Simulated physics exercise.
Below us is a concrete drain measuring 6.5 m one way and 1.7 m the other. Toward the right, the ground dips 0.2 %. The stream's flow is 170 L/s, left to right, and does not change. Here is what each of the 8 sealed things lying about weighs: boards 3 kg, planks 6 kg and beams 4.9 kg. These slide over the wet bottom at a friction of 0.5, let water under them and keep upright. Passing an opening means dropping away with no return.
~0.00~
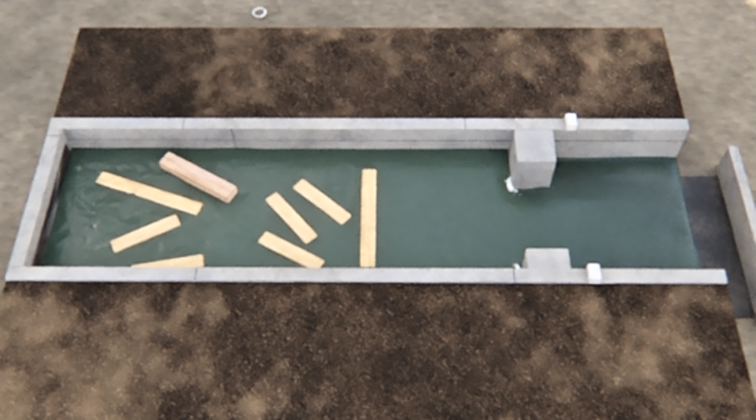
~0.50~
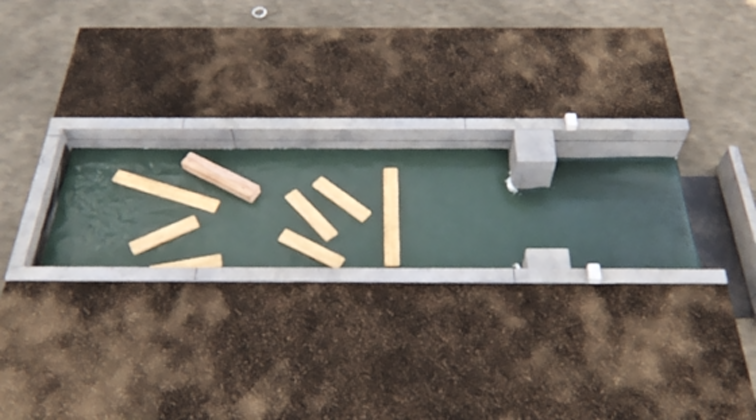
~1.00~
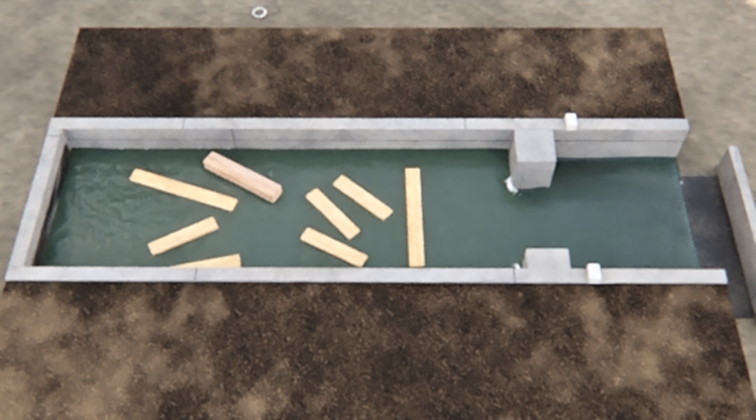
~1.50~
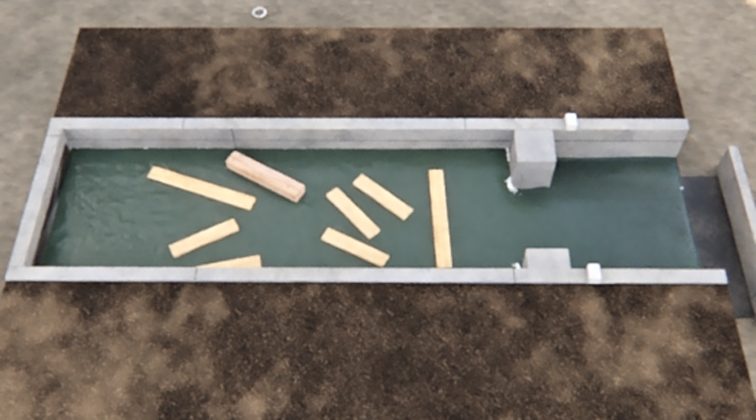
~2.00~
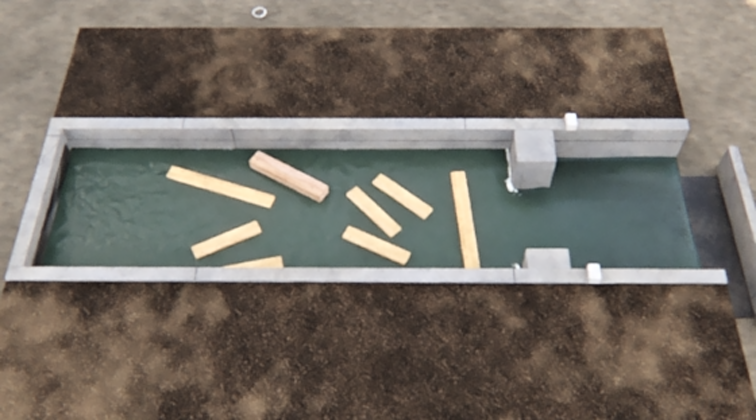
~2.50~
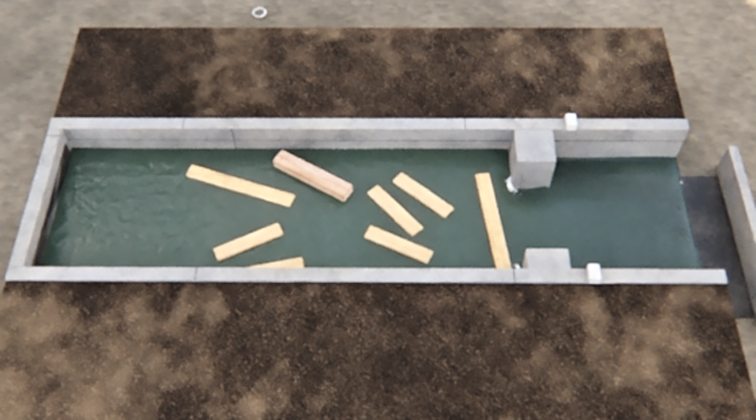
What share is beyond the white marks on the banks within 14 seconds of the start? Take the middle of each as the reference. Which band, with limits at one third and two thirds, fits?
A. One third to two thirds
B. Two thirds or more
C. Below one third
Option C: Below one third.
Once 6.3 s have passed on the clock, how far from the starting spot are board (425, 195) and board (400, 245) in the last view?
In turn: 200 cm, 200 cm.
After 3.5 s 0 of 8 are over the mark; 8 afloat.
After 6.3 s 0 of 8 are over the mark; 8 afloat.
After 10.0 s 0 of 8 are over the mark; 8 afloat.
After 14.0 s 0 of 8 are over the mark; 8 afloat.
